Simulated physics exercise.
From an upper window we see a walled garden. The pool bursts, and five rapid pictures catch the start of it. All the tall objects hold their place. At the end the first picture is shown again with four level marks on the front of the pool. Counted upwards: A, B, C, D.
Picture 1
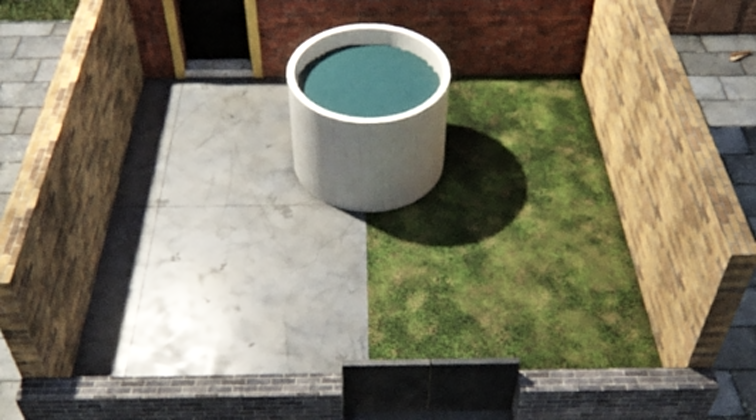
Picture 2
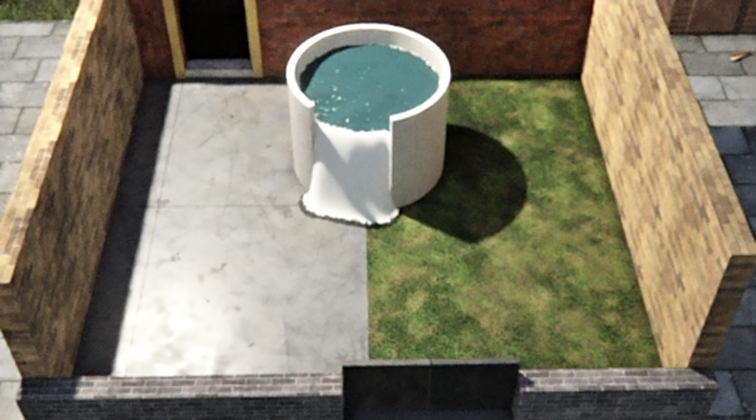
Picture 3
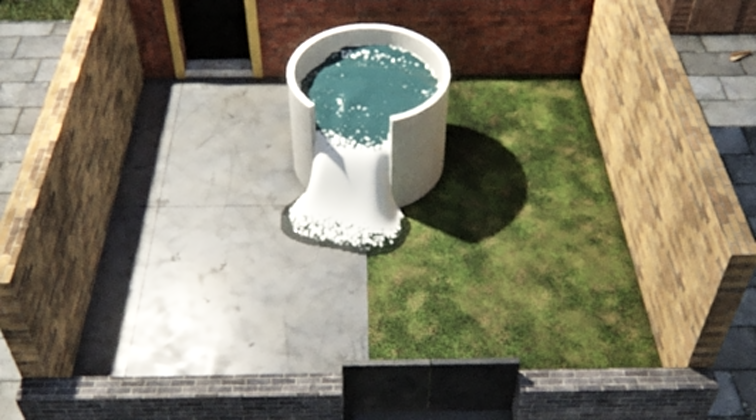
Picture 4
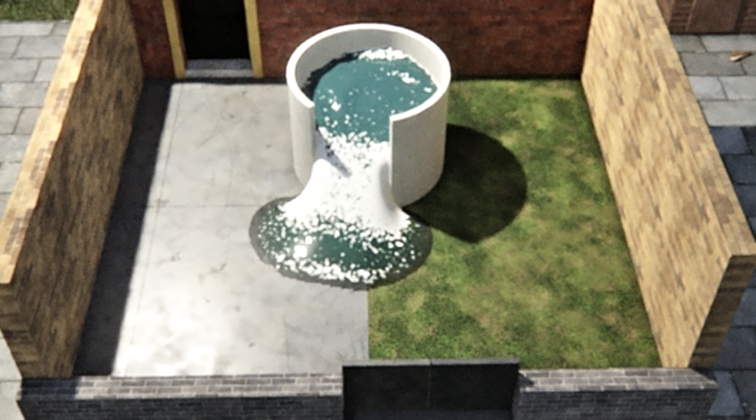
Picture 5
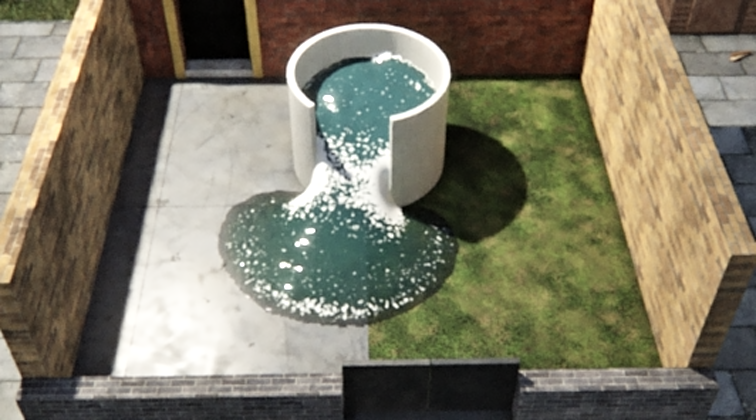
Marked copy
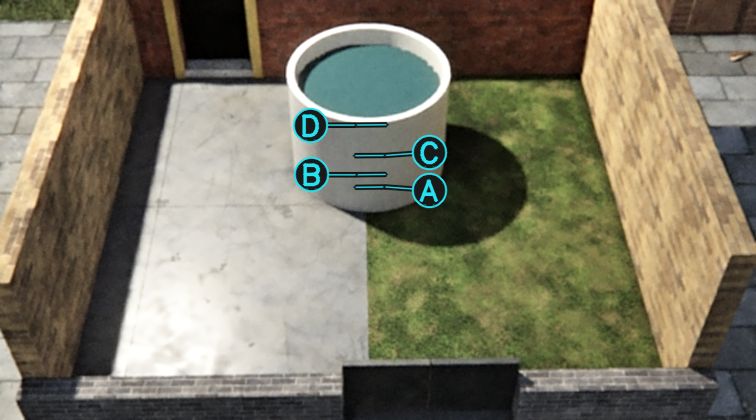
The footage shows a walled garden, half paving and half grass, where a round white pool of still water opens at the front and foaming water pours out, spreading in a widening rounded sheet across both surfaces.
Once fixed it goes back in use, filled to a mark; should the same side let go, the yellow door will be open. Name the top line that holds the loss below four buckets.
C is the one.
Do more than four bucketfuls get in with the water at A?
No, not at all.
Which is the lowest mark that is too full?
Mark D.
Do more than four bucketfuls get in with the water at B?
No, not at all.
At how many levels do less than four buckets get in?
Three of the four.
On the marked copy, A at (370, 187); B at (370, 174); C at (370, 155); D at (370, 124); from the bottom up A, B, C, D.
For mark A, nothing gets over.
For mark B, nothing gets over.
For mark C, a splash gets over, under a bucket.
For mark D, about 9 bucketfuls get in.
